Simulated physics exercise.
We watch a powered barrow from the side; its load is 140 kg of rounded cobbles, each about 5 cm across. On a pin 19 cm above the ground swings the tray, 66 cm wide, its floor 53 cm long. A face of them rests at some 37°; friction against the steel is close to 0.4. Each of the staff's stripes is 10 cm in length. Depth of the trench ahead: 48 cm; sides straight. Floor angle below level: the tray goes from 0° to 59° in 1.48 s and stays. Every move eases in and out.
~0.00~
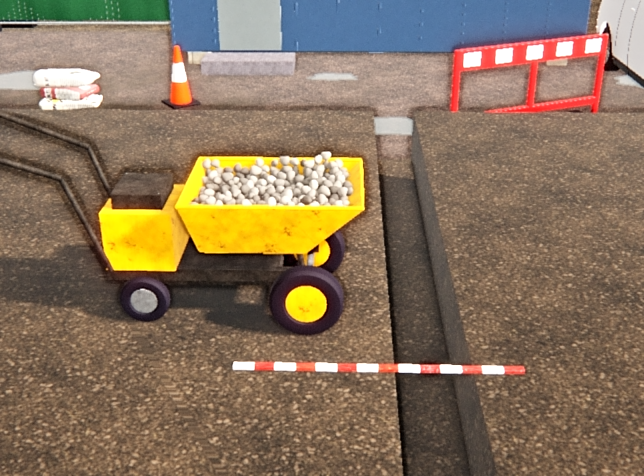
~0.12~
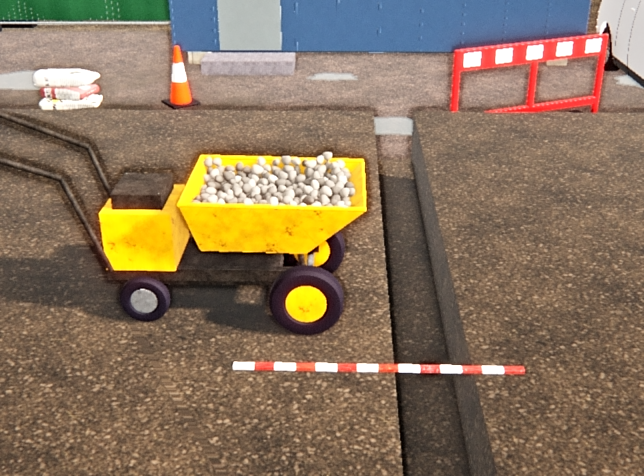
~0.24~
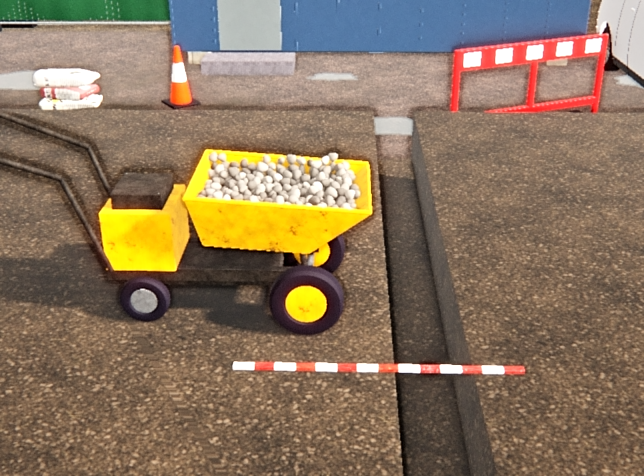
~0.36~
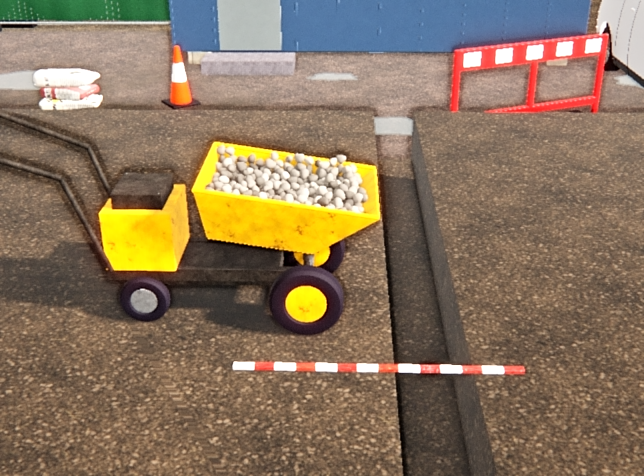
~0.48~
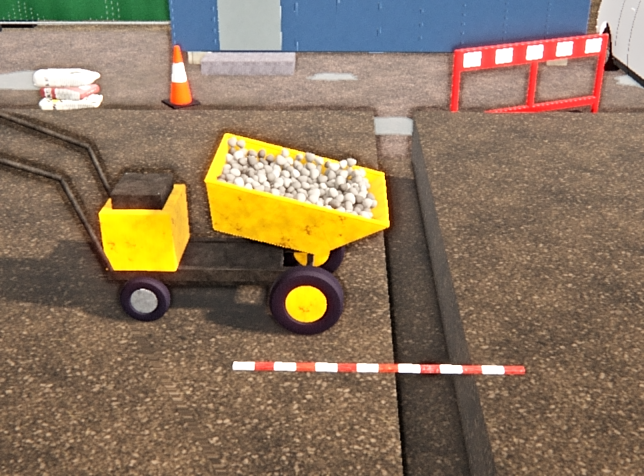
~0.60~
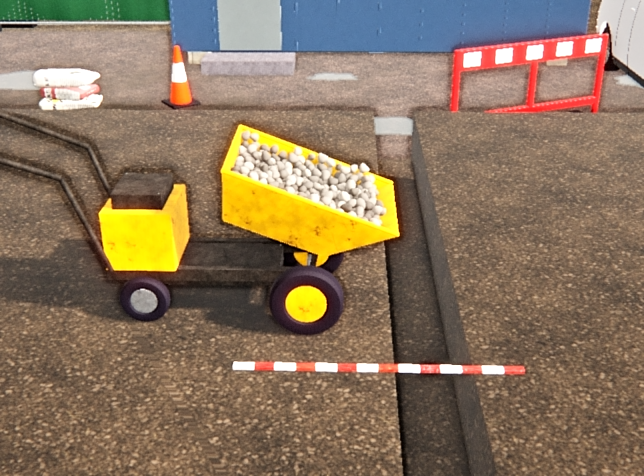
The yellow tray of a small dumper tilts down to the right, carrying rounded grey stones.
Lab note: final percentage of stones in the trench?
Approx. 75 %.
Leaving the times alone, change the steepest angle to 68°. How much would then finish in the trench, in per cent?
It would be near 75 per cent.
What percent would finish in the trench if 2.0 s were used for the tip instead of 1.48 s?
Trench share: Approx. 80%.
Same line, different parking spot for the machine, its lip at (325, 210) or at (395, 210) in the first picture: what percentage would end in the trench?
100 and 40 %.
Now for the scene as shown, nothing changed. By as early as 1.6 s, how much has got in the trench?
Some 25 per cent.
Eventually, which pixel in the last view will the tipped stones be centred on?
Their centre sits close to (437, 360).
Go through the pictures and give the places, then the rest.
The first frame shows lip at (363, 209), floor tilted 0°, highest stones at (313, 166).
The second frame shows lip at (365, 210), floor tilted 1°, highest stones at (292, 163); the stones move at 0.1 m/s on average.
In the third frame, the tray is at 4°, its lip at (371, 213); the top of the load is at (279, 159); the stones move at 0.3 m/s on average.
In the fourth frame, the tray is at 9°, its lip at (379, 218); the top of the load is at (238, 161); the stones move at 0.4 m/s on average.
In the fifth frame, the tray is at 15°, its lip at (388, 226); the top of the load is at (239, 155); the stones move at 0.5 m/s on average.
The sixth frame shows lip at (398, 235), floor tilted 21°, highest stones at (250, 148); the stones move at 0.5 m/s on average.
After 1.1 s the floor is at 50°; 100 % in the tray; the foremost stones are at (422, 242).
After 1.6 s the floor is at 59°; 66 % in the tray, 27 % in the trench, 7 % past the trench; the foremost stones are at (488, 297).
After 1.9 s the floor is at 59°; 34 % in the tray, 42 % in the trench, 24 % past the trench; the foremost stones are at (555, 301).
After 3.9 s the floor is at 59°; 0 % in the tray, 75 % in the trench, 25 % past the trench; the foremost stones are at (596, 298).
